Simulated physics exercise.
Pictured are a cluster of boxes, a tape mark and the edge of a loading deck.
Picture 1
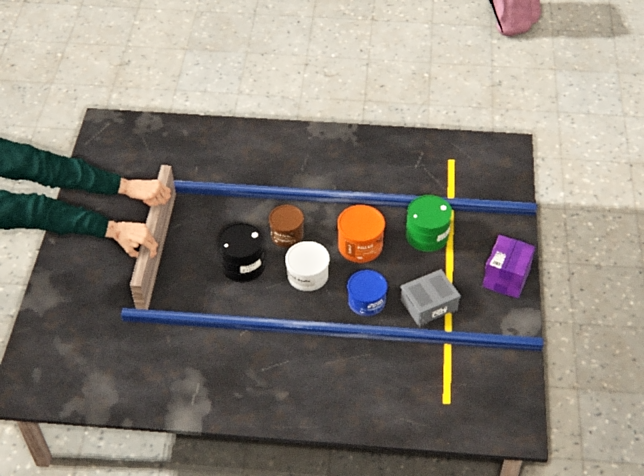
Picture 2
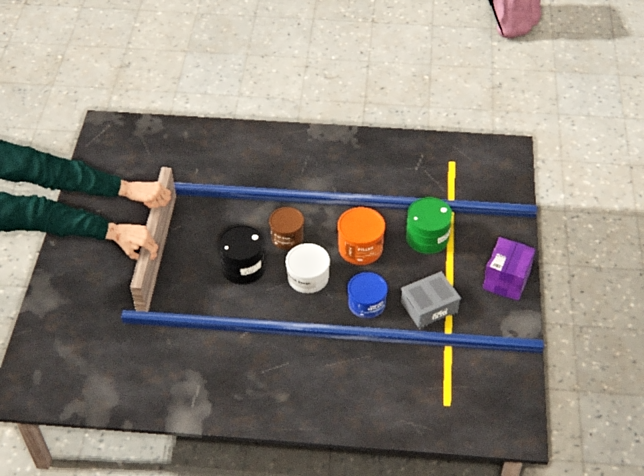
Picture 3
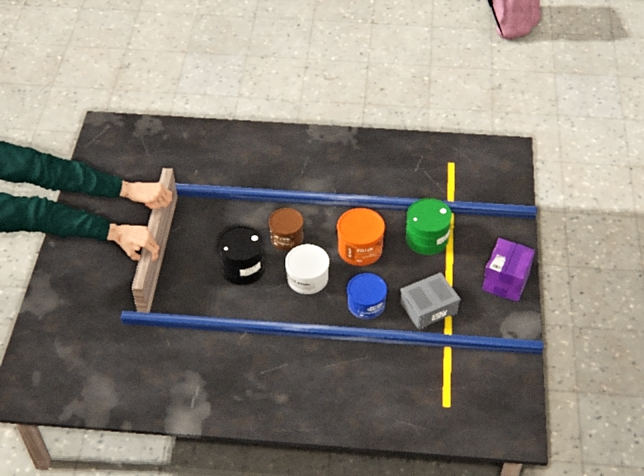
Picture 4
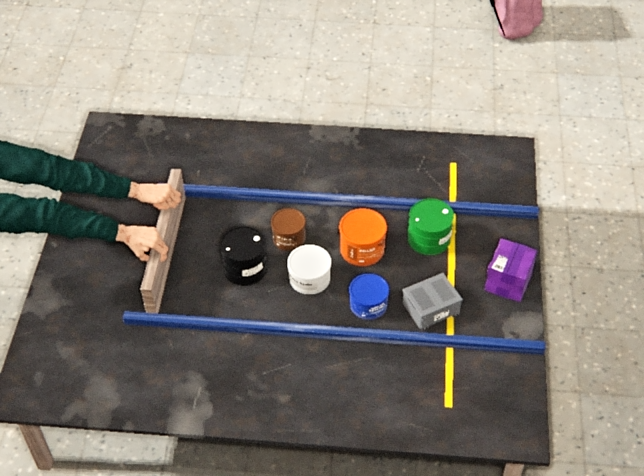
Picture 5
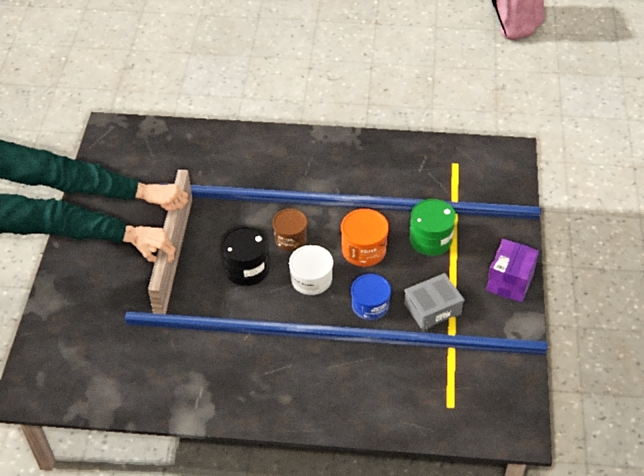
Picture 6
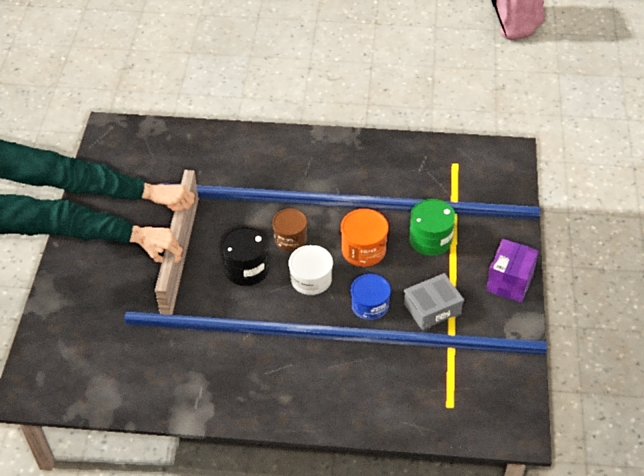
Wooden plank being pushed slowly right by two hands between blue rails, toward unmoving coloured containers on a dark table.
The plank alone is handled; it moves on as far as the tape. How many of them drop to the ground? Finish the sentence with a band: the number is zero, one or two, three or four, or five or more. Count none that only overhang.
The number is one or two.
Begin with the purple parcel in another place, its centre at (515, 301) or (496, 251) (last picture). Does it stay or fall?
Lab note: Purple parcel, try one goes down; try two goes down.
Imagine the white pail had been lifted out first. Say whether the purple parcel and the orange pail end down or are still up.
In that case the purple parcel falls away while the orange pail remains in place.
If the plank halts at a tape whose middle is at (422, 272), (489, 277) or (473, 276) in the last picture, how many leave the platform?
Try by try, 0, 4 and 2.
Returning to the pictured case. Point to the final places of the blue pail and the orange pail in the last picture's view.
(472, 317) and (509, 252), approximately.
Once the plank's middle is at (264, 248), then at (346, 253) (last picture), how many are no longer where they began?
One spot: 2. Other spot: 7.
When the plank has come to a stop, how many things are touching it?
3.
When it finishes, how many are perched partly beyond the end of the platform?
The answer comes to 2.
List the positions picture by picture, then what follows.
The first picture shows purple parcel (509, 267); grey tote (430, 298); green canister (429, 223); plank (154, 237); tape (450, 271).
The second picture shows grey tote (430, 300); black canister (242, 255).
The third picture shows green canister (428, 226); blue pail (367, 297).
The fourth picture shows purple parcel (511, 270); orange pail (363, 238).
The fifth picture shows grey tote (434, 302); plank (172, 241).
The sixth picture shows purple parcel (512, 271); grey tote (433, 302); green canister (432, 227); plank (178, 242); tape (453, 274).
Soon after, none off yet; purple parcel at rest near (512, 271); grey tote at rest near (433, 302); green canister at rest near (432, 227).
After that, none off yet; purple parcel at rest near (512, 271); grey tote displaced a little near (450, 310); green canister displaced a little near (450, 224).
In the end, the number that fall off is one or two; gone, purple parcel.
